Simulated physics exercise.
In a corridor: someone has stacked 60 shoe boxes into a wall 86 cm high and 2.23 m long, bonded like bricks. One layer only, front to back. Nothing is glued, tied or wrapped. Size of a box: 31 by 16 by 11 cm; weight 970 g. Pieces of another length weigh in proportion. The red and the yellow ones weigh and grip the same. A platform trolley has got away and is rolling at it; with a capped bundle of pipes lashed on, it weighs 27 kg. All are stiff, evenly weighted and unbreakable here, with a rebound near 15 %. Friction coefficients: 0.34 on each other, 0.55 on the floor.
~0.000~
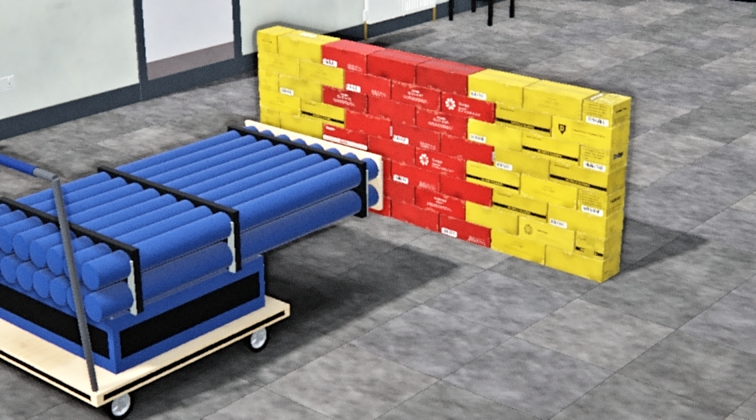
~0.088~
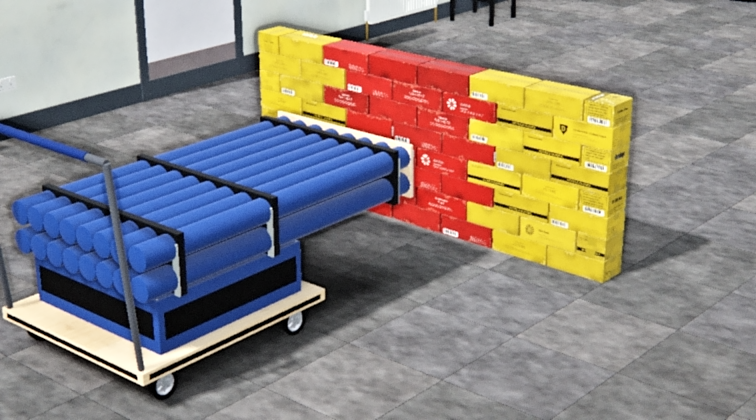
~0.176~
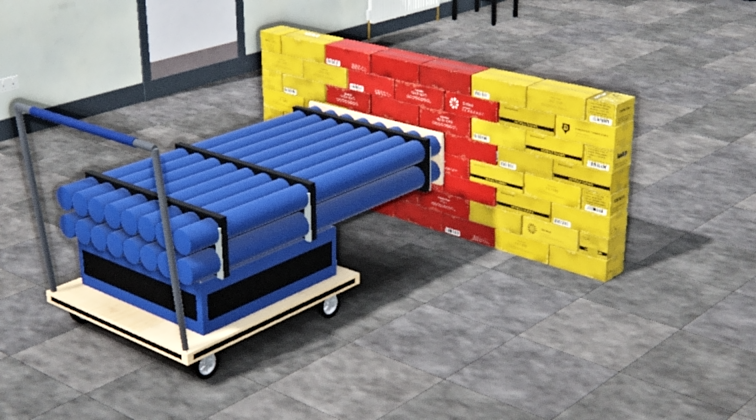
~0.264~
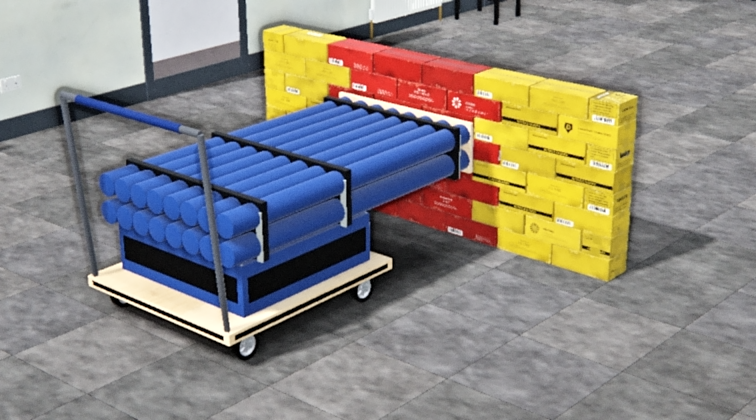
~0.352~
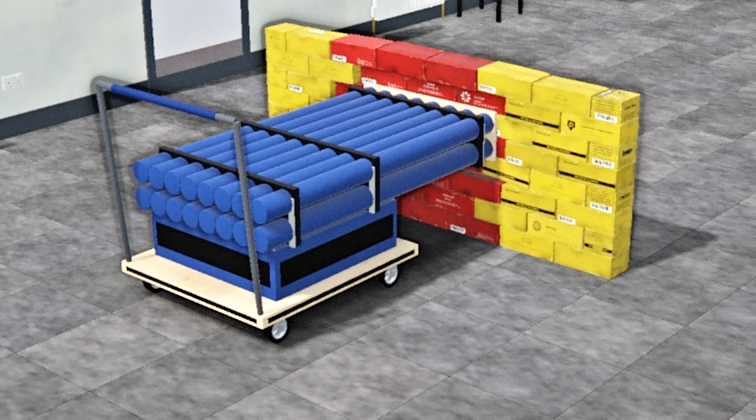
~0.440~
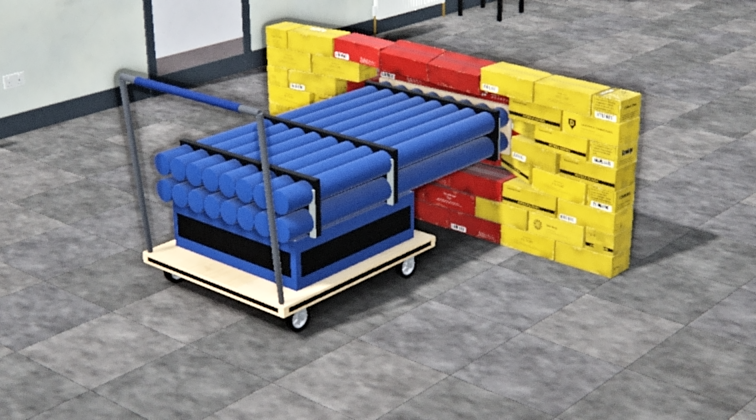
A trolley carrying a lashed bundle of blue pipes rolls rightward across a grey tiled floor toward a wall of stacked red and yellow boxes, then its load pushes into the red middle section, shoving several boxes backward and tilting some.
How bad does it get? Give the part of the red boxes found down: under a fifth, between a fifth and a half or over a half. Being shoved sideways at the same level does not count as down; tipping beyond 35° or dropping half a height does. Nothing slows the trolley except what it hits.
The part is upwards of a half.
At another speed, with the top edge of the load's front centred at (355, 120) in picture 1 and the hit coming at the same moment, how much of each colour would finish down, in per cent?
Then yellow 40, red 70 per cent.
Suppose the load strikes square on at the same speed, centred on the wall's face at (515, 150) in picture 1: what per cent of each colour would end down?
In that case yellow 40, red 50 per cent.
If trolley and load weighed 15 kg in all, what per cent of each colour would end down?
In that case yellow 40, red 70 per cent.
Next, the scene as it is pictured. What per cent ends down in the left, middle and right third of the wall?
Left 40, middle 80, right 40 per cent.
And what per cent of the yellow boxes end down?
Ending so: Yellow 40 per cent.
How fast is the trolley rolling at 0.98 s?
Roughly 0.6 m/s.
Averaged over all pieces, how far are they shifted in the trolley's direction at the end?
Roughly 40 cm.
By 0.64 s, load 40 cm past the wall's line, still rolling; 12 of the 24 red boxes down (12 of 60 in all colours); top red box tilted 13°; top yellow box tilted 7°.
By 0.98 s, load 73 cm past the wall's line, still rolling; 15 of the 24 red boxes down (28 of 60 in all colours); top red box tilted 28°, 9 cm lower; top yellow box tilted 40°, 10 cm lower.
By 1.50 s, load 83 cm past the wall's line, stopped; 18 of the 24 red boxes down (33 of 60 in all colours); top red box tilted 73°, 55 cm lower; top yellow box upside down.
When it is over (2.8 s), load 83 cm past the wall's line, stopped; 18 of the 24 red boxes down (33 of 60 in all colours); top red box on its side; top yellow box upside down. That is 75 per cent. In pixels of the last frame, middles, top red box near (521, 132), top yellow box near (375, 121).
